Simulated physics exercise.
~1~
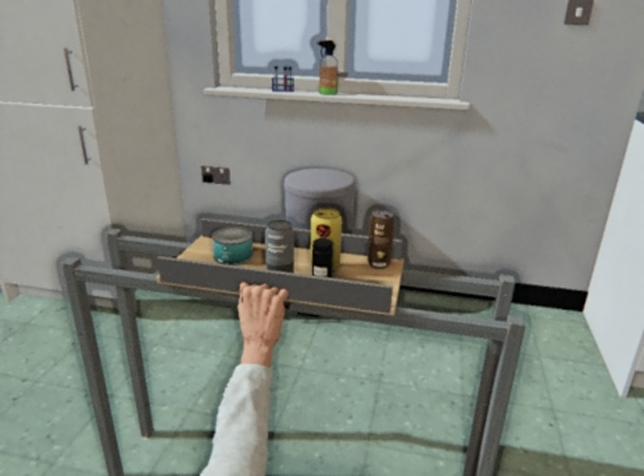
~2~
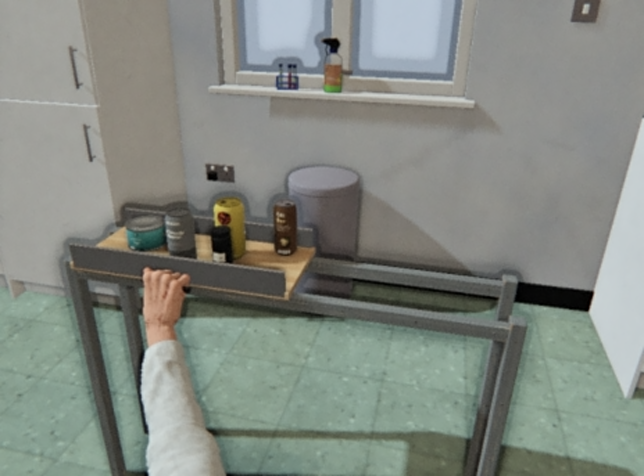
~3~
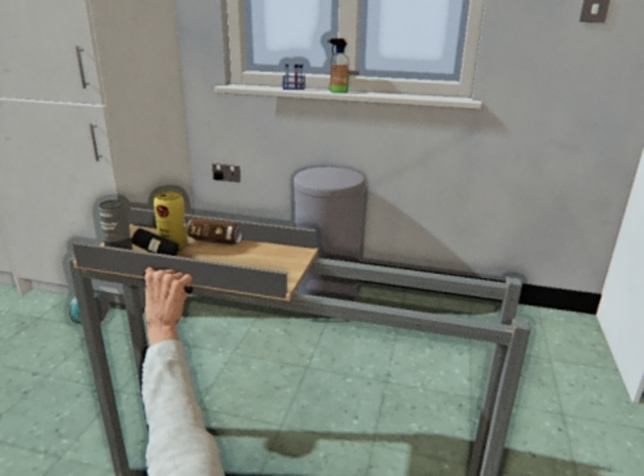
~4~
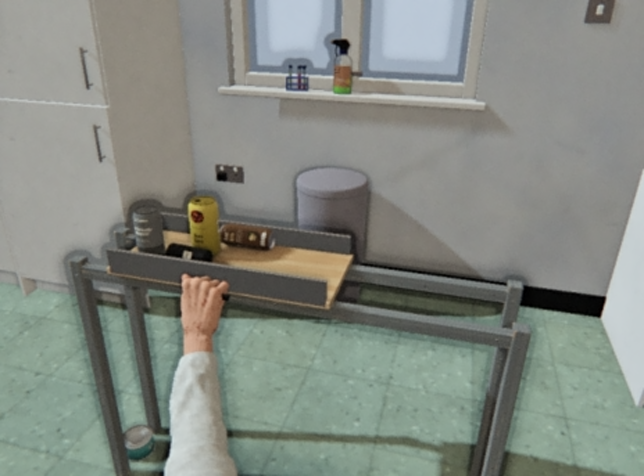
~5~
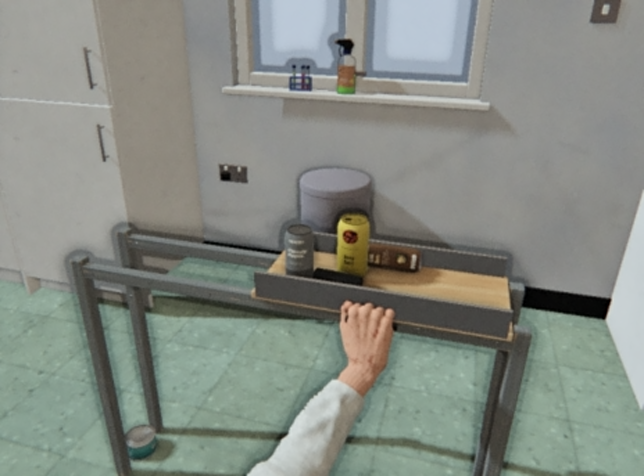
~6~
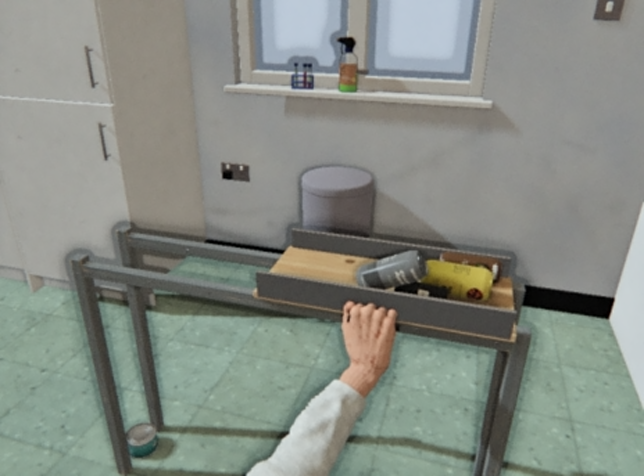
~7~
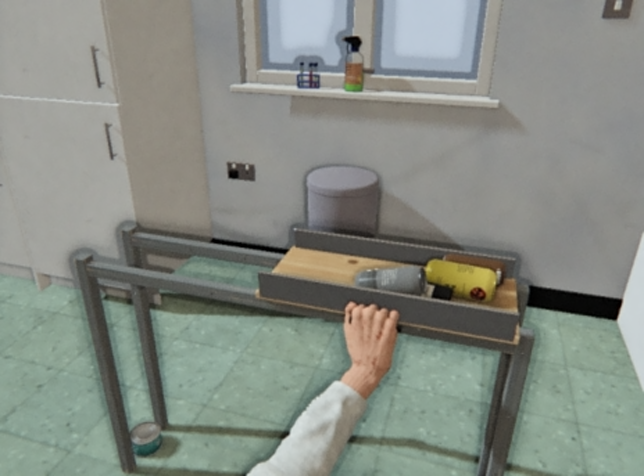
The clip shows a hand sliding a shelf of containers left along a frame, where the turquoise tub drops to the floor and the brown can and black shaker topple, then right, where the grey and yellow cans also fall over, leaving four items lying on the shelf.
